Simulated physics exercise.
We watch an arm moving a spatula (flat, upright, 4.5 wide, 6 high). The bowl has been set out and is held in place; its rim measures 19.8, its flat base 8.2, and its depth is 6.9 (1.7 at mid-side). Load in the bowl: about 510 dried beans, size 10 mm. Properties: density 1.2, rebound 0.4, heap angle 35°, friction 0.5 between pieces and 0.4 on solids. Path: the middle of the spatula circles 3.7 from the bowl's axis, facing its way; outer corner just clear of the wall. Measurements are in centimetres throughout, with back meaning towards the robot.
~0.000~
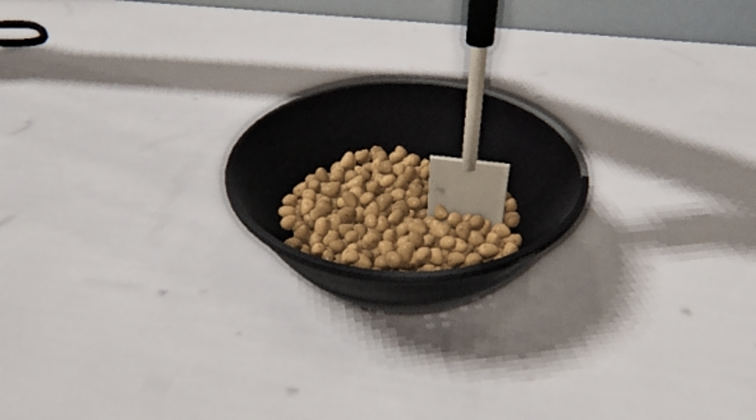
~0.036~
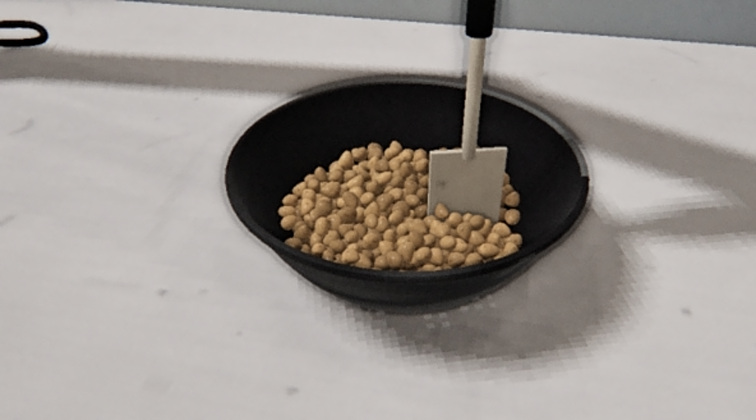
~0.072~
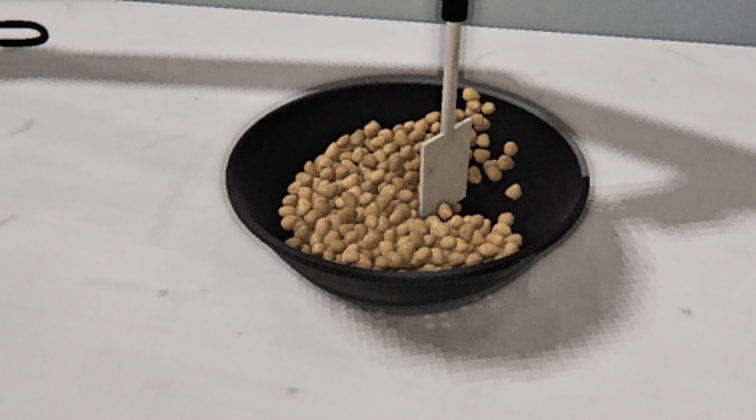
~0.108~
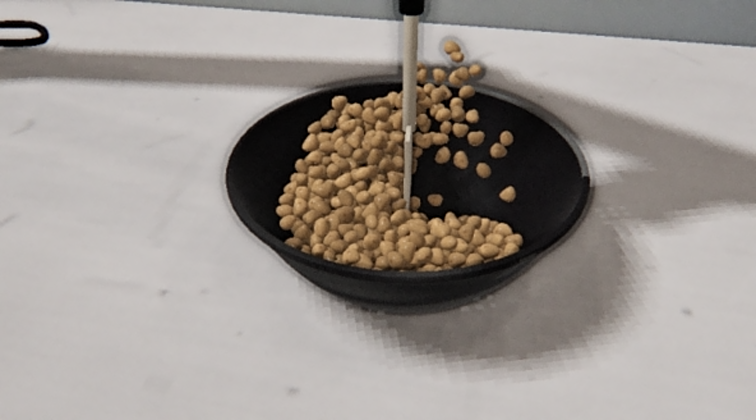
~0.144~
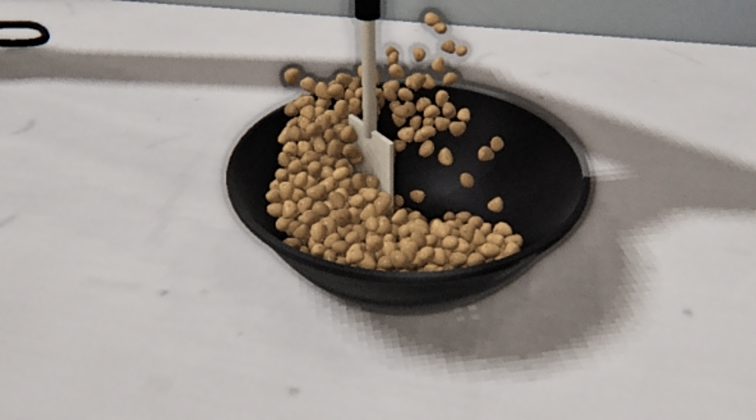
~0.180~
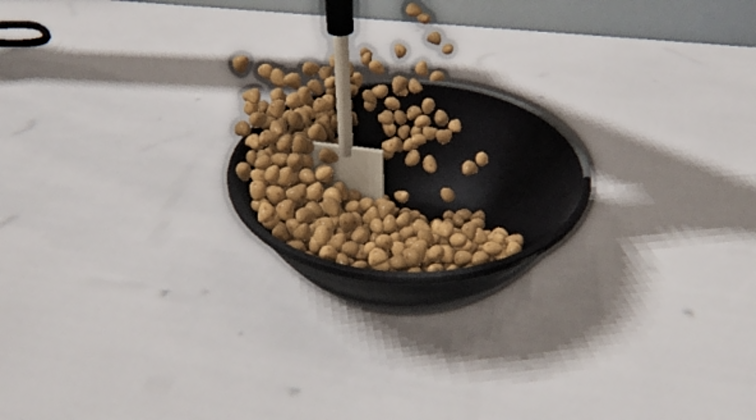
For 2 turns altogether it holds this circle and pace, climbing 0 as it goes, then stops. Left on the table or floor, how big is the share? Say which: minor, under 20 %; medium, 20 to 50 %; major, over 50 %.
That would be a medium share.
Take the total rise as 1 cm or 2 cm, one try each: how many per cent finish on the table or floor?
Trial one: Roughly 30 %; trial two: Roughly 20 %.
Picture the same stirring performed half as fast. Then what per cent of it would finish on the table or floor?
In that case it comes to around 0 percent.
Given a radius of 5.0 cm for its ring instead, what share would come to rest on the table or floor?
In that case roughly 45 per cent.
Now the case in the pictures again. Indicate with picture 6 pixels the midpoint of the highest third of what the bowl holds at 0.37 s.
Near (520, 182).
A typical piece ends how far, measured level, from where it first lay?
I'd put it at roughly 11 centimetres.
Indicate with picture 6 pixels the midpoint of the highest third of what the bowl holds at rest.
It is centred near (479, 193).
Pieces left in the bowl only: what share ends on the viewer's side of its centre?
Estimate: Some 45 %.
By 0.37 s, 26° round, highest piece 10 above the table; 398 in the bowl, 54 on the table or floor, 59 in flight or on the tool.
By 0.55 s, 234° round, highest piece 9 above the table; 368 in the bowl, 132 on the table or floor, 11 in flight or on the tool.
By 0.85 s, 0° round, highest piece 7 above the table; 348 in the bowl, 162 on the table or floor, 1 in flight or on the tool.
By 1.55 s, 0° round, highest piece 7 above the table; 348 in the bowl, 163 on the table or floor.
Final count, 348 in the bowl, 163 on the table or floor. That is 32 % on the table or floor.
